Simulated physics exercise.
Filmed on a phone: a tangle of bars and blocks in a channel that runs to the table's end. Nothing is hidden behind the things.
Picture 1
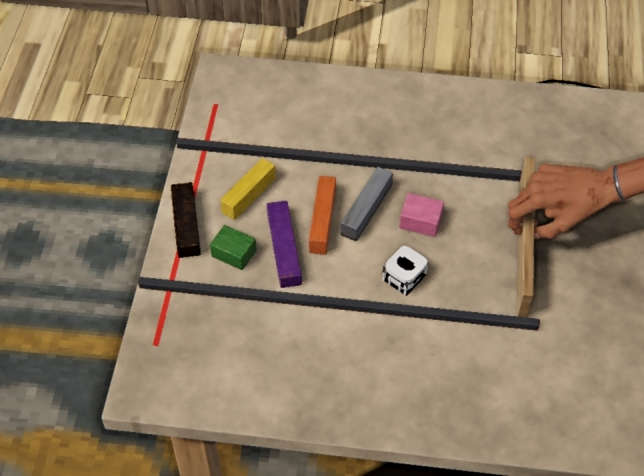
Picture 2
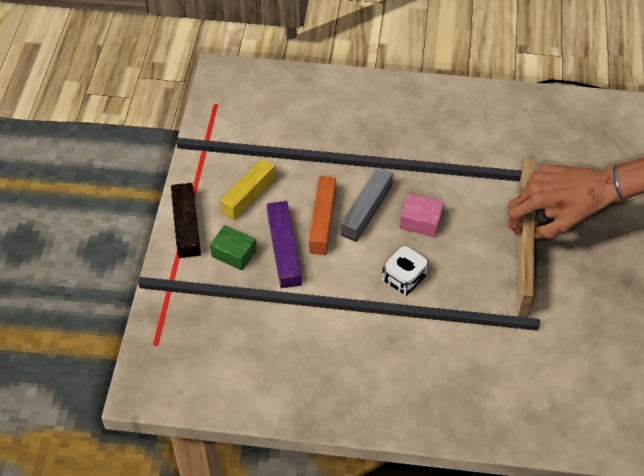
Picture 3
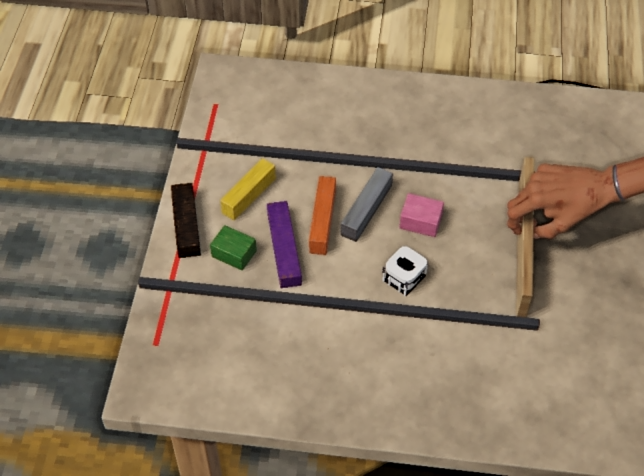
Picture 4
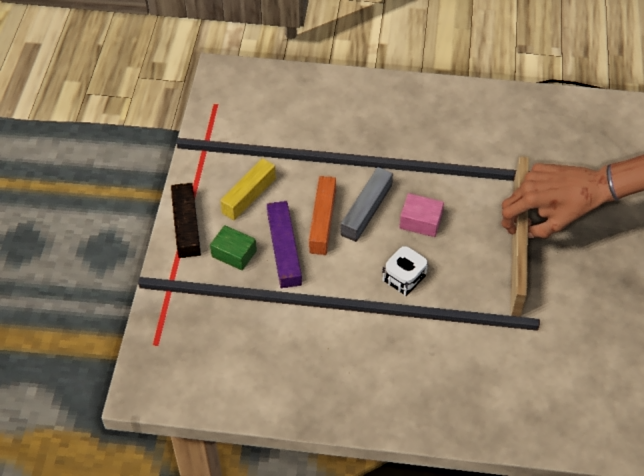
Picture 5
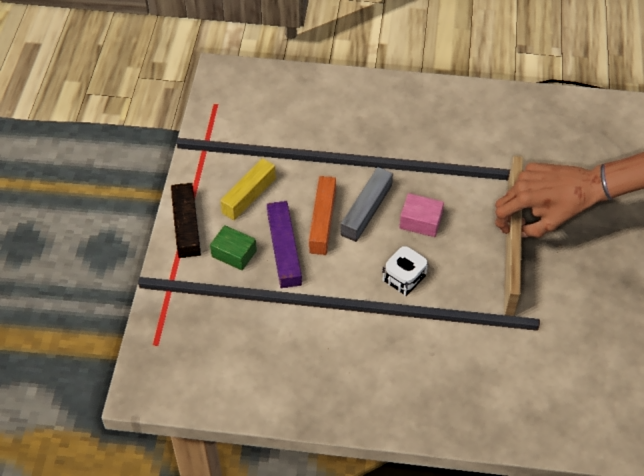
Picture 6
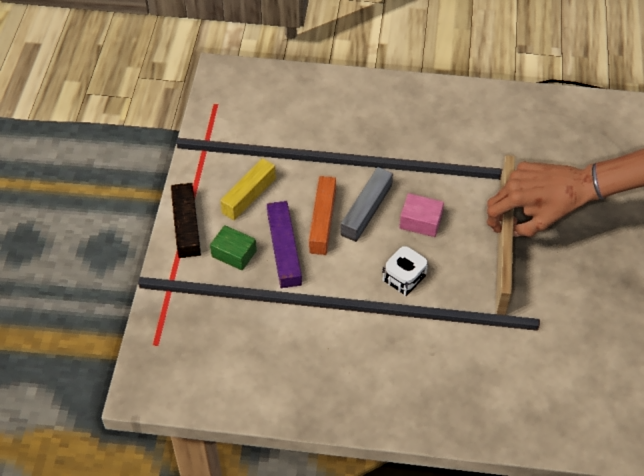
A hand slides a wooden board slightly left between dark rails while the colored blocks stay still.
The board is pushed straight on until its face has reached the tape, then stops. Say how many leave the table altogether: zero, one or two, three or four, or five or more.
The number that fall off is five or more.
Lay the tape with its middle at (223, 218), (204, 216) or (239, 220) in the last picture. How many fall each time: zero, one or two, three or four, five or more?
Taking them in turn, 3 or 4; 5 or more; either one or two.
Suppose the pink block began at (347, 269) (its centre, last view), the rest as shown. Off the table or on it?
Then it comes down.
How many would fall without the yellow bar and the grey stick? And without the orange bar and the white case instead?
Fallen: 4, and 5 in the other try.
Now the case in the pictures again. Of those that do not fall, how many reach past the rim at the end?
Overhanging: 1.
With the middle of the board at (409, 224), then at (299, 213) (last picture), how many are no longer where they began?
By then 3, and 8.
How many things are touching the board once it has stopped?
2 of them.
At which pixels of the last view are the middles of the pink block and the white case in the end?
The pink block stops around (174, 189); the white case around (162, 249).
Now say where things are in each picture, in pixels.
Black bar (186, 220); green block (233, 247); yellow bar (249, 189); board (526, 236); tape (188, 215), in the first frame.
Green block (233, 248); white case (405, 271), in the second frame.
Yellow bar (249, 189); orange bar (323, 215), in the third frame.
Black bar (186, 220); pink block (422, 215), in the fourth frame.
Green block (233, 248); grey stick (367, 204), in the fifth frame.
Black bar (186, 220); green block (233, 248); yellow bar (249, 189); board (506, 234); tape (188, 215), in the sixth frame.
Early on, none off yet; black bar at rest near (186, 220); green block at rest near (233, 248); yellow bar at rest near (249, 189).
Finally, the number that fall off is five or more; lost, grey stick, orange bar, purple bar, yellow bar, green block and black bar.
